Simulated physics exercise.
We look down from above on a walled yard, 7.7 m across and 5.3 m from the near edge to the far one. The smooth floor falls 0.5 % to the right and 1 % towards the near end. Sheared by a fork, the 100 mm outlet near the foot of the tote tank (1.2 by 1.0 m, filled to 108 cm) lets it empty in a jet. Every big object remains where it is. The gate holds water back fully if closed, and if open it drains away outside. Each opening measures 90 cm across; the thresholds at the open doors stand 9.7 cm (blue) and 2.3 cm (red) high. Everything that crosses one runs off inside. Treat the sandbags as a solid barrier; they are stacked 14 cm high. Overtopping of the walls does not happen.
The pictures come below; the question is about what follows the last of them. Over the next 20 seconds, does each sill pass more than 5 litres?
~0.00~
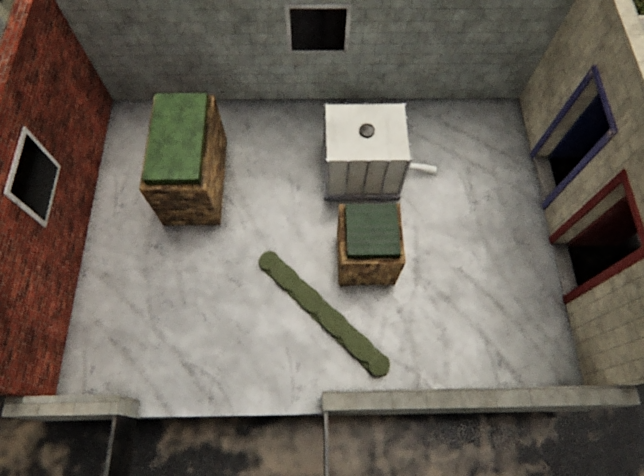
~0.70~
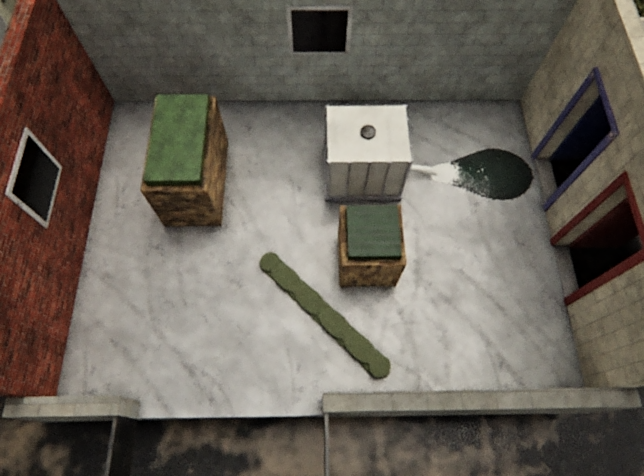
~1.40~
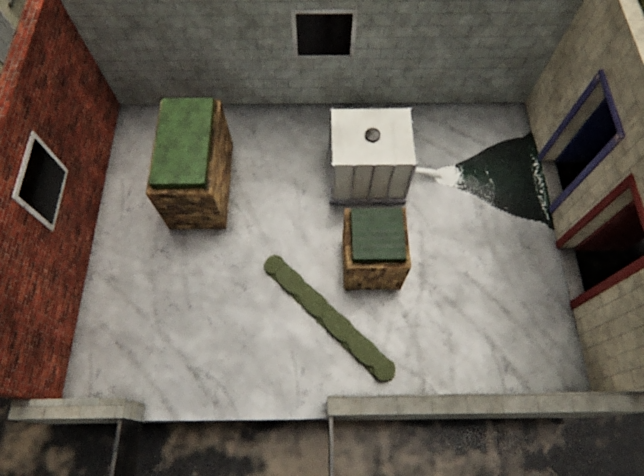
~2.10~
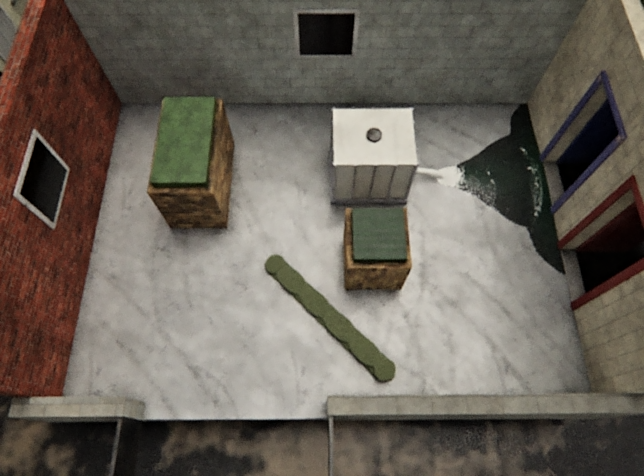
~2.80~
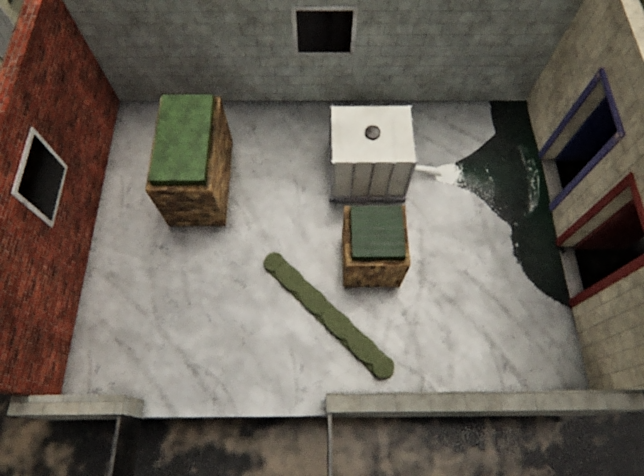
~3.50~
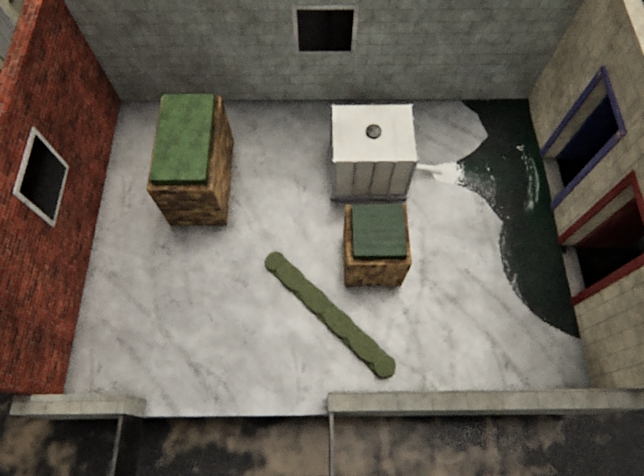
Blue door - no, red door - no.
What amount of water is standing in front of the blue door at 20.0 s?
I'd put it at around 6.0 centimetres deep.
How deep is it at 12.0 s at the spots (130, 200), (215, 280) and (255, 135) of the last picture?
Around 0.0 cm, 0.0 cm and 0.0 cm.
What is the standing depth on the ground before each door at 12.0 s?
In centimetres, blue: 7.0; red: 2.0.
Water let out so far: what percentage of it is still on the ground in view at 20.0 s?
Something like 98 percent.
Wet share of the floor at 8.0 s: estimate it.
About 30 percent of the floor.
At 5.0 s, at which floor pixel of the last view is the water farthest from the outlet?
Tip position: Roughly (588, 394), last view.
After 5.0 s water covers 20 % of the floor and is deepest (8 cm) near (541, 178); blue door 7.6 cm at the sill, 0 L in, red door 1.7 cm at the sill, 0 L in.
After 8.0 s water covers 30 % of the floor and is deepest (8 cm) near (537, 161); blue door 7.4 cm at the sill, 0 L in, red door 1.9 cm at the sill, 0 L in.
After 12.0 s water covers 40 % of the floor and is deepest (8 cm) near (537, 161); blue door 6.9 cm at the sill, 0 L in, red door 2 cm at the sill, 0 L in.
After 16.0 s water covers 50 % of the floor and is deepest (8 cm) near (537, 161); blue door 6.5 cm at the sill, 0 L in, red door 2.2 cm at the sill, 0 L in.
After 20.0 s water covers 55 % of the floor and is deepest (7 cm) near (537, 161); blue door 6.1 cm at the sill, 0 L in, red door 2.2 cm at the sill, 0 L in.
